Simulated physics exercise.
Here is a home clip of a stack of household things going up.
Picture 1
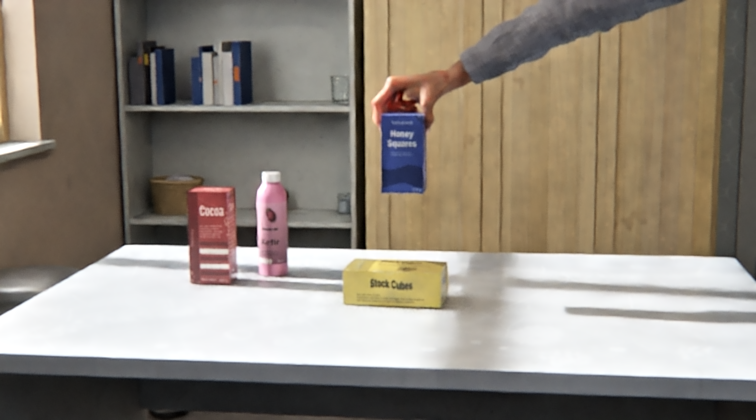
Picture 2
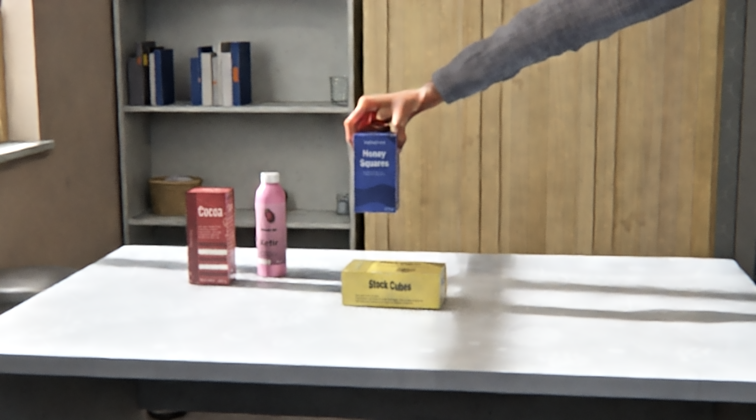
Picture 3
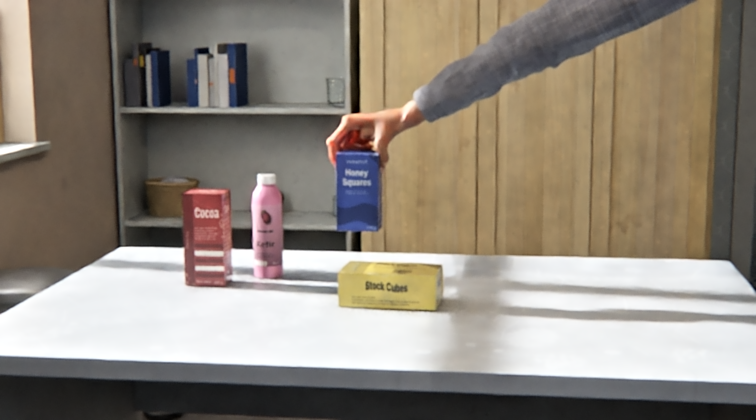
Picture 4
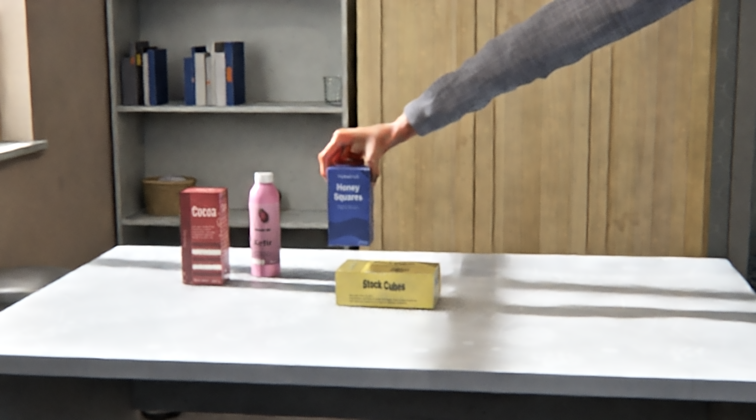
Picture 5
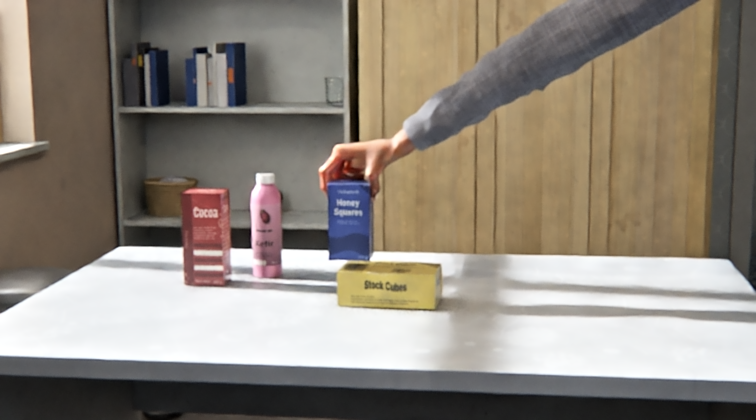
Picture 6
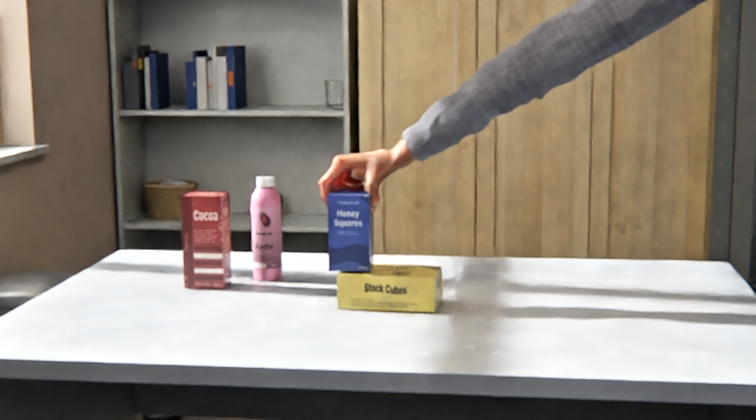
On a white table in a room with shelves, a hand moved a blue carton left and lowered it onto the left end of a yellow box, beside a red carton and a pink bottle.
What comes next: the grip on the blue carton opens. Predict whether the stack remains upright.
Steady.
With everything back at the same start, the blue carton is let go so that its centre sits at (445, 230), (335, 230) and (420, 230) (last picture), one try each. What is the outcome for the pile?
First the pile topples, second it topples, third it remains standing.
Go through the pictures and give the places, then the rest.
In the first frame, still above its spot; blue carton (404, 152); yellow box (396, 283).
In the second frame, still above its spot; blue carton (377, 172); red carton (211, 236).
In the third frame, still above its spot; blue carton (360, 190); pink bottle (268, 226).
In the fourth frame, still above its spot; blue carton (351, 205); yellow box (389, 283).
In the fifth frame, still above its spot; blue carton (351, 220); red carton (207, 237).
In the sixth frame, in place under the hand; blue carton (351, 230); pink bottle (267, 228).
Then, 0.50 s later than the last frame, all is still.
Then, 1.30 s later than the last frame, blue carton resting near (351, 231).
When it is over, all 4 as before. End places, in pixels of the last picture, blue carton near (351, 231). The pile stays up.
